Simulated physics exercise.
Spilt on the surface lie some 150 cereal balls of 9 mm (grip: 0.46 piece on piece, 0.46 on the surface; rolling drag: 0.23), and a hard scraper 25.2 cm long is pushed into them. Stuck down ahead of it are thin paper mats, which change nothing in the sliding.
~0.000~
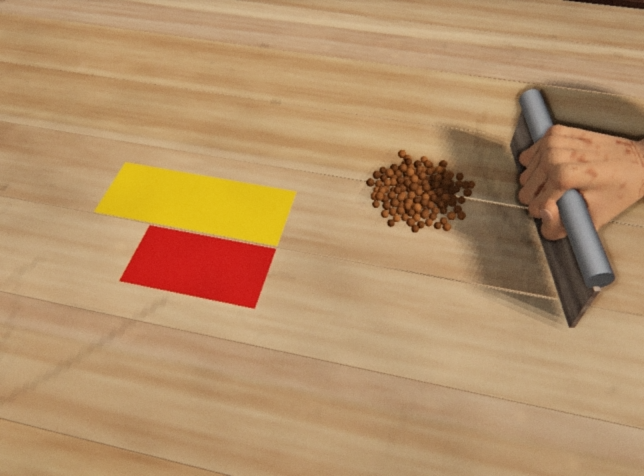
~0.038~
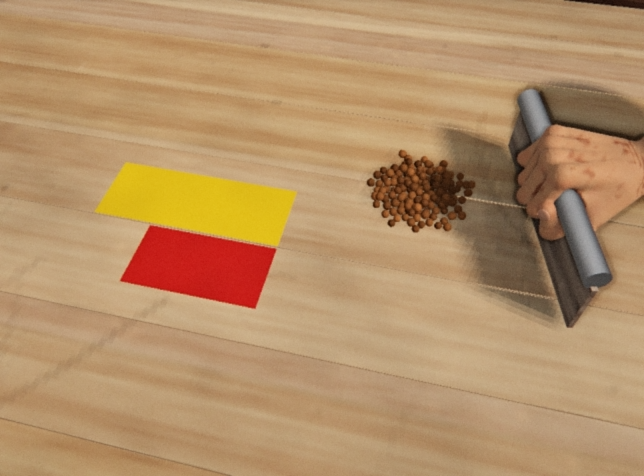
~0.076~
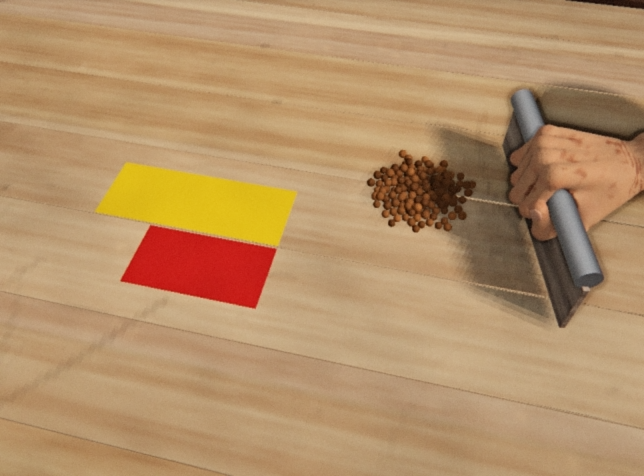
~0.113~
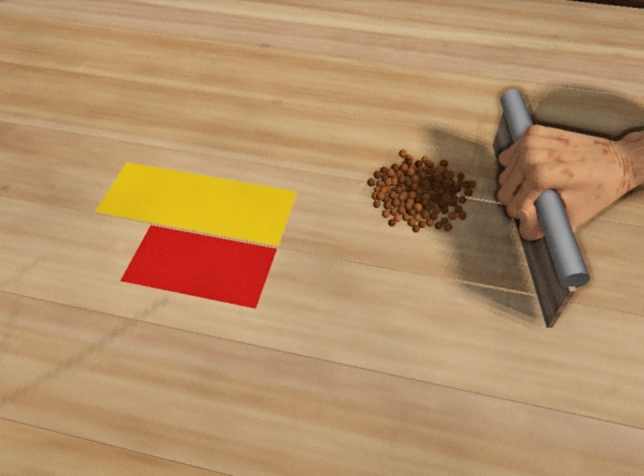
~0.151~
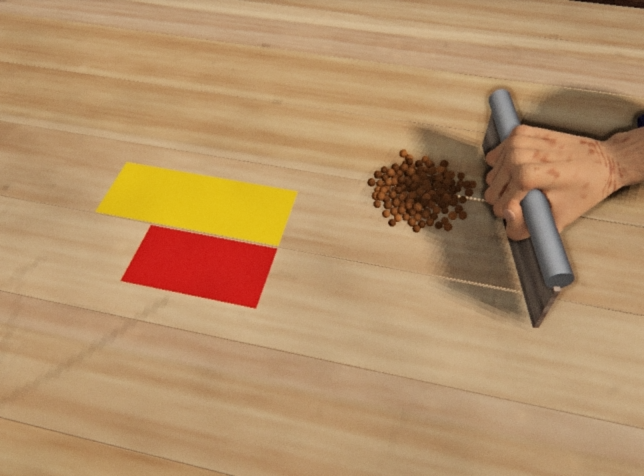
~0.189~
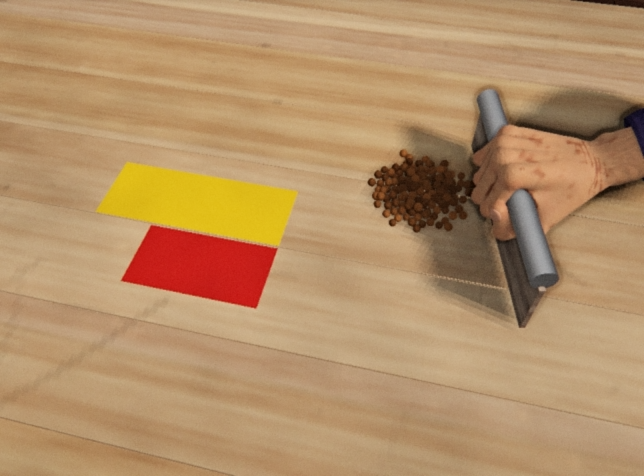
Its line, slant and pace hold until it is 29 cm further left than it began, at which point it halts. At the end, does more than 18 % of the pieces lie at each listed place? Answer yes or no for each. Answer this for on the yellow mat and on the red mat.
Yellow mat: Yes. Red mat: No.
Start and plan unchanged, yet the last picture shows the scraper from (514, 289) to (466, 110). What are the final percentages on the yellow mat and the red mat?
Yellow mat: 50; red mat: 5.
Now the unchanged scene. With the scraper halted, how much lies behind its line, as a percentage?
Around 0 percent.
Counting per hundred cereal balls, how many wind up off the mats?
Share at the end: Some 30 %.
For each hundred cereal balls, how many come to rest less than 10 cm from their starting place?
I'd put it near 0 per cent.
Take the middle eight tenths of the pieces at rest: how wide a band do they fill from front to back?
That comes to roughly 10 cm.
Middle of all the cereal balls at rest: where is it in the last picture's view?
The centre ends up near (241, 195) in the last picture.
After 0.52 s, scraper 16 cm from its start, spill 12 cm wide; off the mats 100 %.
After 0.86 s, scraper 28 cm from its start, spill 13 cm wide; red mat 5 %, yellow mat 65 %, off the mats 30 %.
After 1.14 s, scraper 29 cm from its start, spill 13 cm wide; red mat 5 %, yellow mat 65 %, off the mats 30 %.
At rest (1.3 s), red mat 5 %, yellow mat 65 %, off the mats 30 %.
